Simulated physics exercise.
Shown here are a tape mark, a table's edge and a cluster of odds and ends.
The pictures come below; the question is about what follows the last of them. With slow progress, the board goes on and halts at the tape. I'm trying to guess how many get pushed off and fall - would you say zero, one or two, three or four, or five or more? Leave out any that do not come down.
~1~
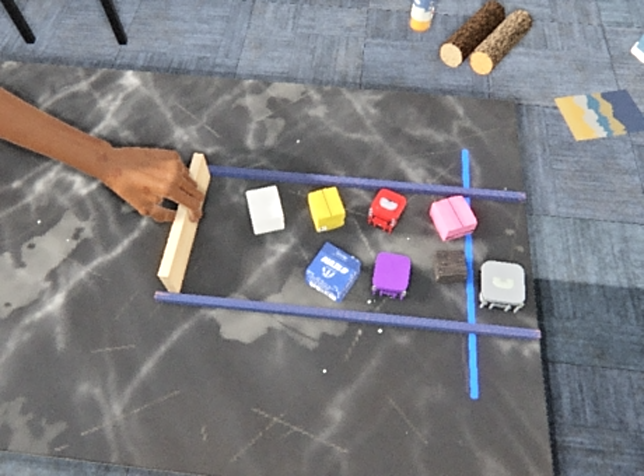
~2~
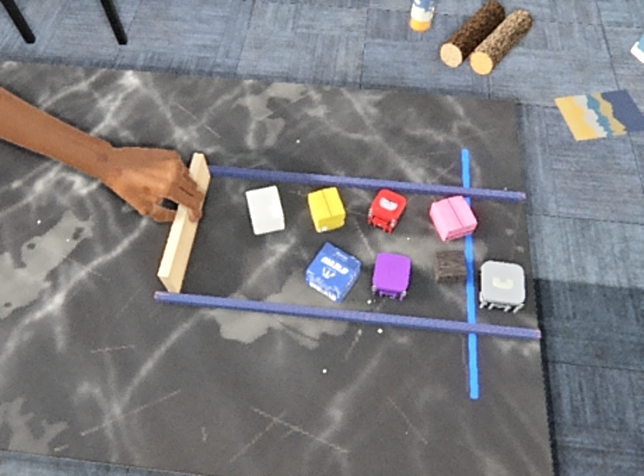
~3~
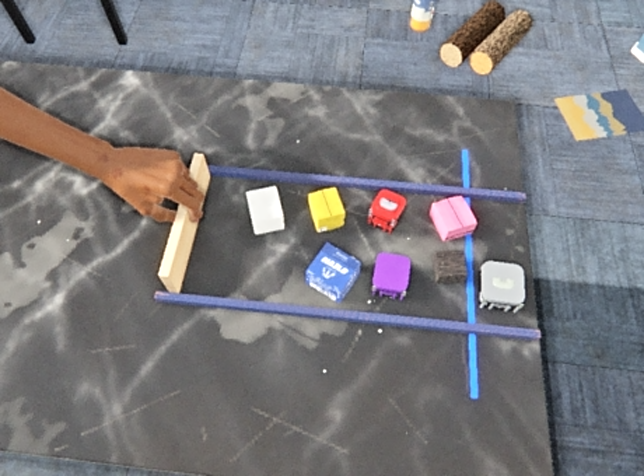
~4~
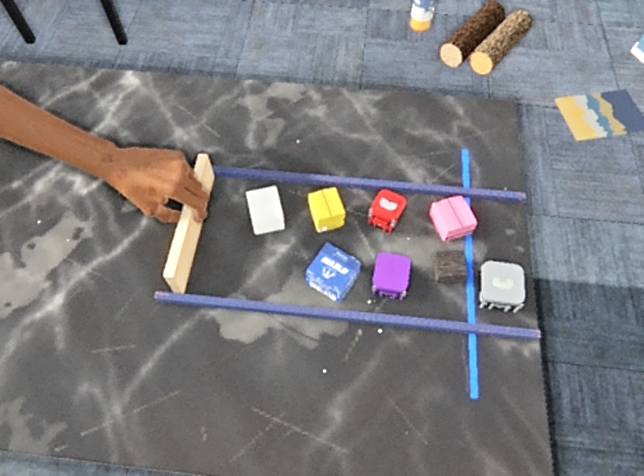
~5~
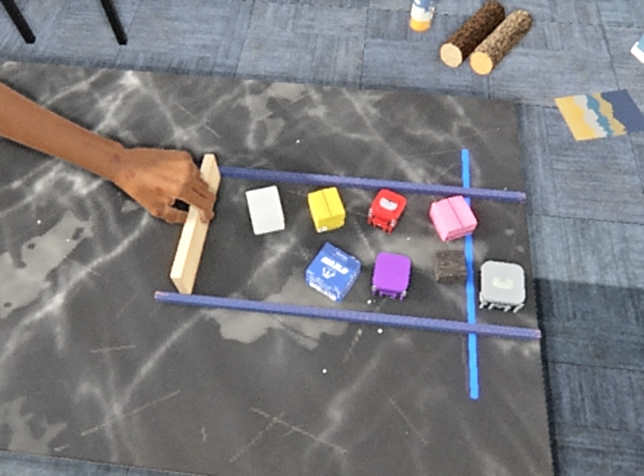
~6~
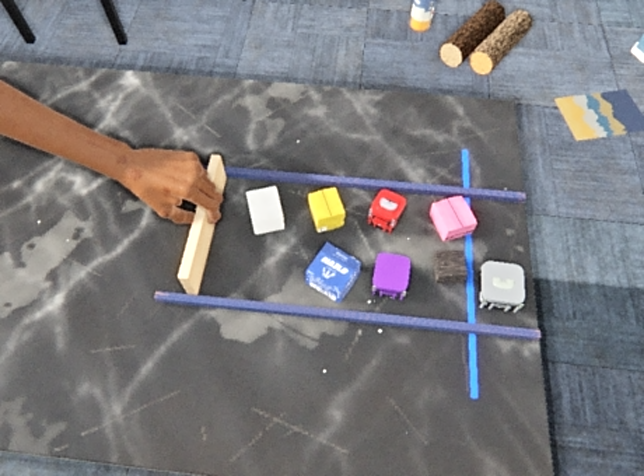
Count them up and three or four have fallen.
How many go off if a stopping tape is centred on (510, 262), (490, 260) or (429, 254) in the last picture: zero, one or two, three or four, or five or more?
5 or more; 5 or more; one to two.
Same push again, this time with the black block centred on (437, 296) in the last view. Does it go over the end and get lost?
The black block goes off.
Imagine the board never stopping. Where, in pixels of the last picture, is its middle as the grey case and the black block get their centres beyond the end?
The middle is at (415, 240) when it's the grey case, and at (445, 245) when it's the black block.
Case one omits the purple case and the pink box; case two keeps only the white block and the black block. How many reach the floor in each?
Result: 2, then 2.
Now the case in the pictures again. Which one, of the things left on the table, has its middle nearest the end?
Result: Purple case.
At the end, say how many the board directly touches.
Counting them up gives 2.
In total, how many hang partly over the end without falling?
The total would be 1.
Early on, none off yet; grey case at rest near (500, 287); pink box at rest near (453, 218); black block at rest near (449, 267).
Finally, the number that fall off is three or four; lost, red case, black block, pink box and grey case.
